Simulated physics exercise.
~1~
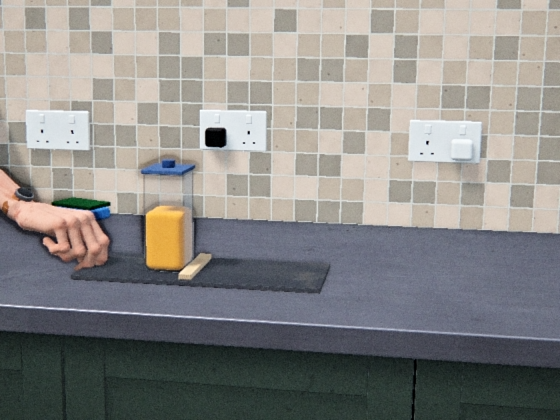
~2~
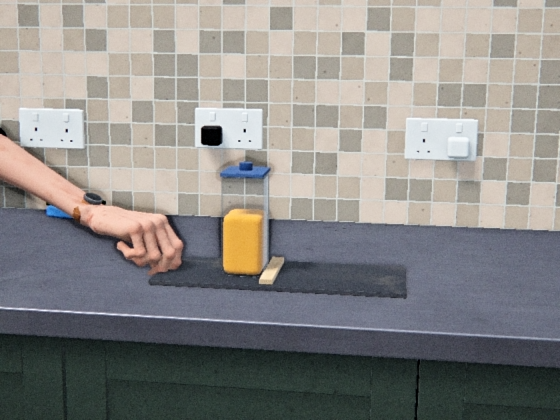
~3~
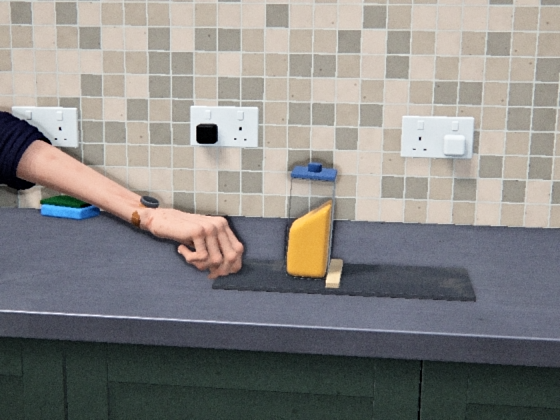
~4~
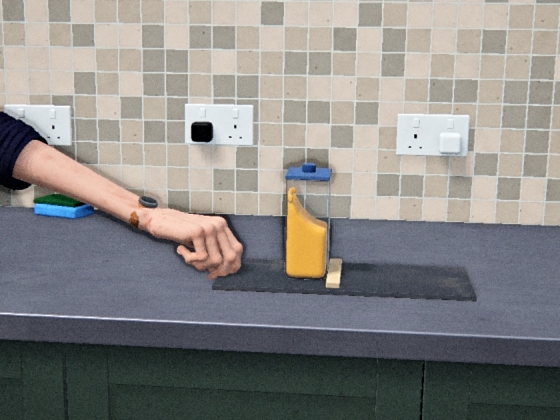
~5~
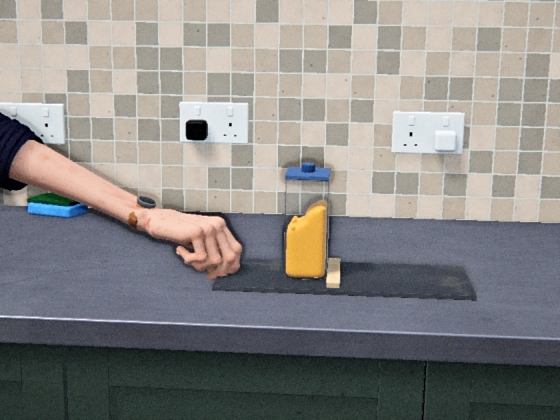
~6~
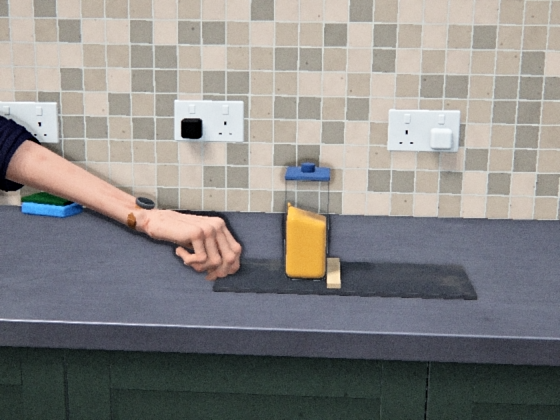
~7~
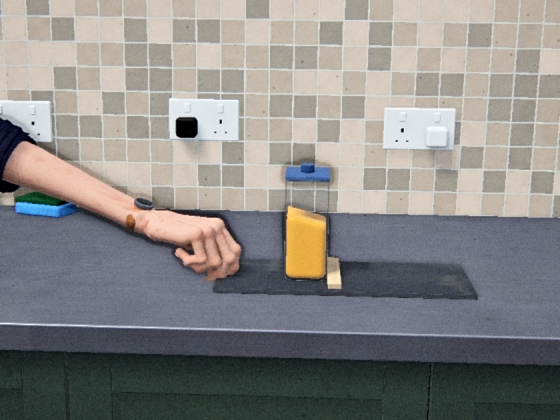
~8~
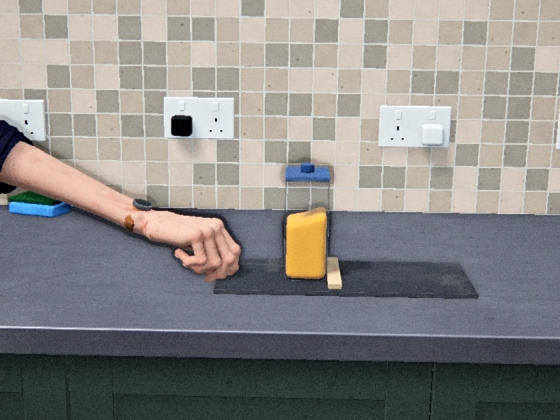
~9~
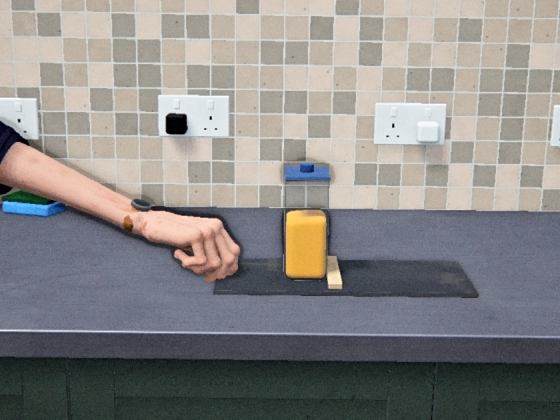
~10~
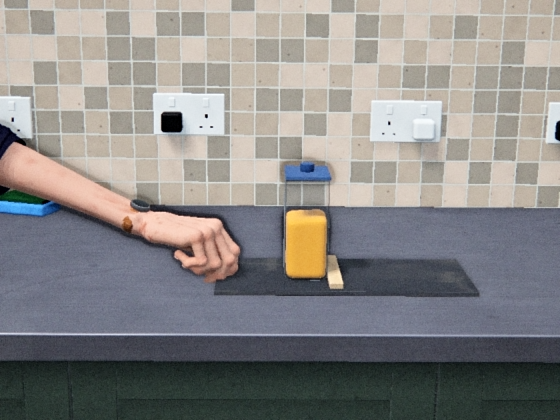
A hand slid a dark board carrying a clear, blue-capped canister of orange juice to the right along a kitchen counter, then stopped; the juice surged up one side and sloshed before settling, and the canister stayed upright beside a small wooden strip.
